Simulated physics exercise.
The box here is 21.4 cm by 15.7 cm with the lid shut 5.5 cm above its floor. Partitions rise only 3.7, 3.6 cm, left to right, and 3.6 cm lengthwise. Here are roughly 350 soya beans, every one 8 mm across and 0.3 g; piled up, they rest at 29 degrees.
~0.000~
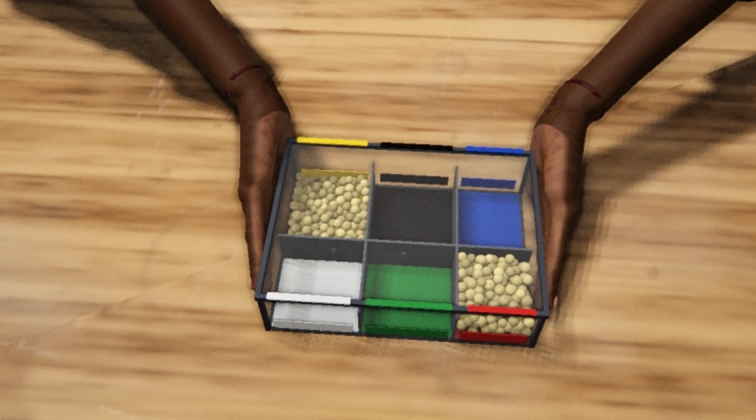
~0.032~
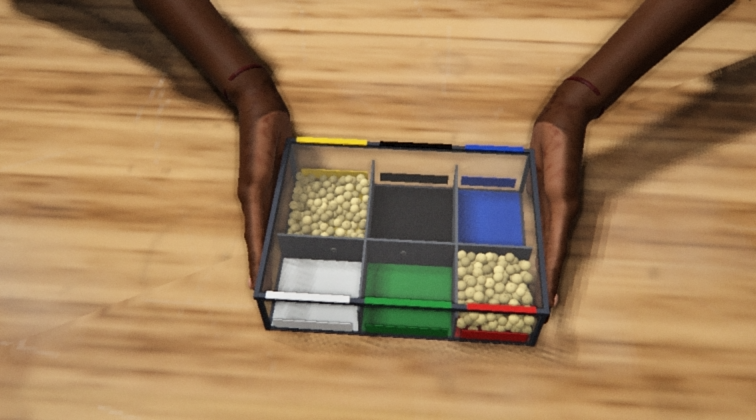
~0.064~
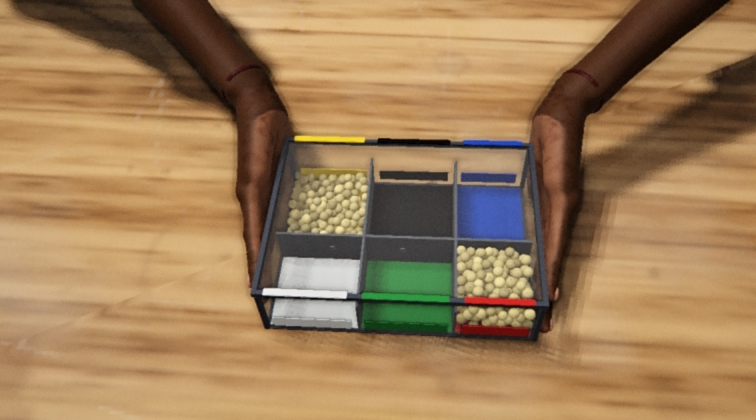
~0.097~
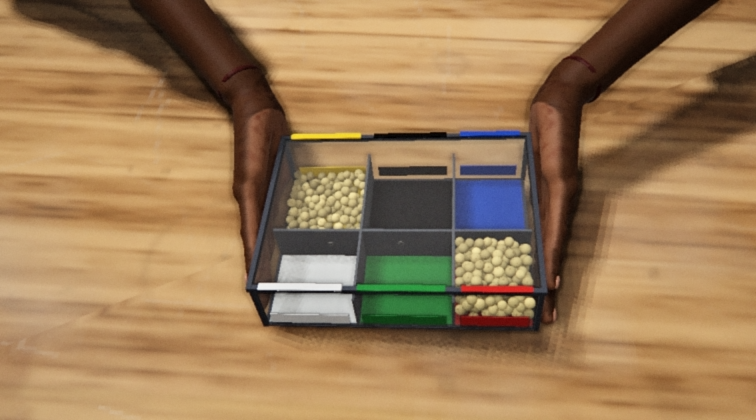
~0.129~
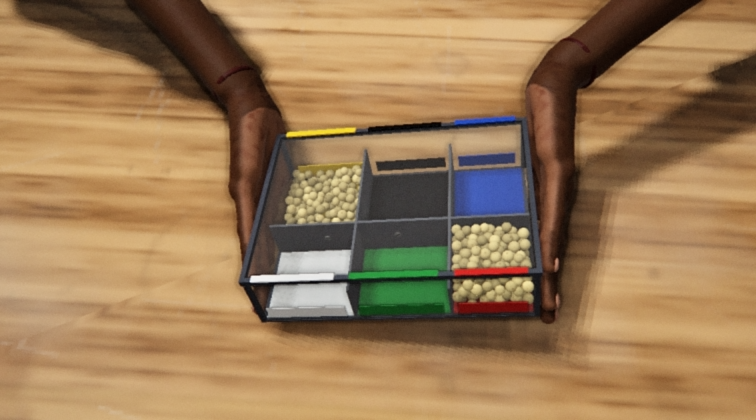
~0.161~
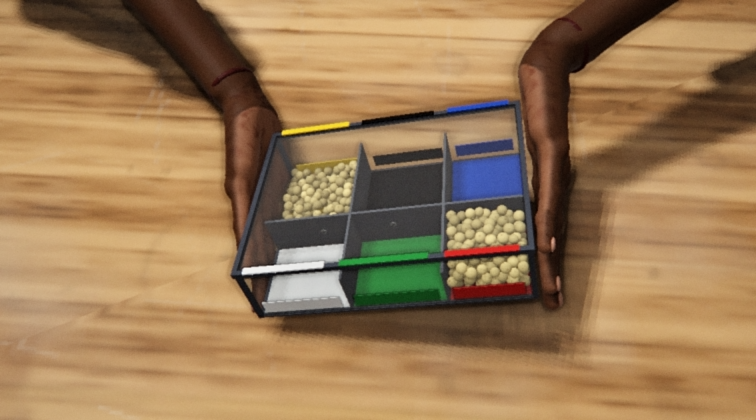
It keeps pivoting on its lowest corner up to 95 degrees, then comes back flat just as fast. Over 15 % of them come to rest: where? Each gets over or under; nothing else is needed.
Red ends over. Blue ends under. Green ends under. Yellow ends over. White ends under. Black ends under.
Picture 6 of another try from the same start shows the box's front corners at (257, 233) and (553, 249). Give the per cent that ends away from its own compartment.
It would come to roughly 25 percent.
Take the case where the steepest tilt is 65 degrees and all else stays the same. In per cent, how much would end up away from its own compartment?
Estimate: Around 15 %.
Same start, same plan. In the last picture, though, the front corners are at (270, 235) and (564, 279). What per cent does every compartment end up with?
By the end, red has 30%, blue has 30%, green has 0%, yellow has 35%, white has 0% and black has 5%.
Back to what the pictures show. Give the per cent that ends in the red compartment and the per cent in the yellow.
In red it's 30, in yellow it's 60.
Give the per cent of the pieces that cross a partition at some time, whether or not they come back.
Estimate: Near 25 %.
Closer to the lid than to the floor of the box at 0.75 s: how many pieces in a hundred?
Some 50 per cent.
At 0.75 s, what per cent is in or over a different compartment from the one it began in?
Value: Close to 10 %.
After 0.75 s, tilt 95 degrees; red 45 %, green 5 %, yellow 50 %.
Then, at 1.15 s, tilt 41 degrees; red 30 %, green 5 %, yellow 60 %, black 5 %.
After 1.63 s, tilt 0 degrees; red 30 %, green 5 %, yellow 60 %, black 5 %.
At rest (2.0 s), red 30 %, blue 0 %, green 5 %, yellow 60 %, white 0 %, black 5 %.
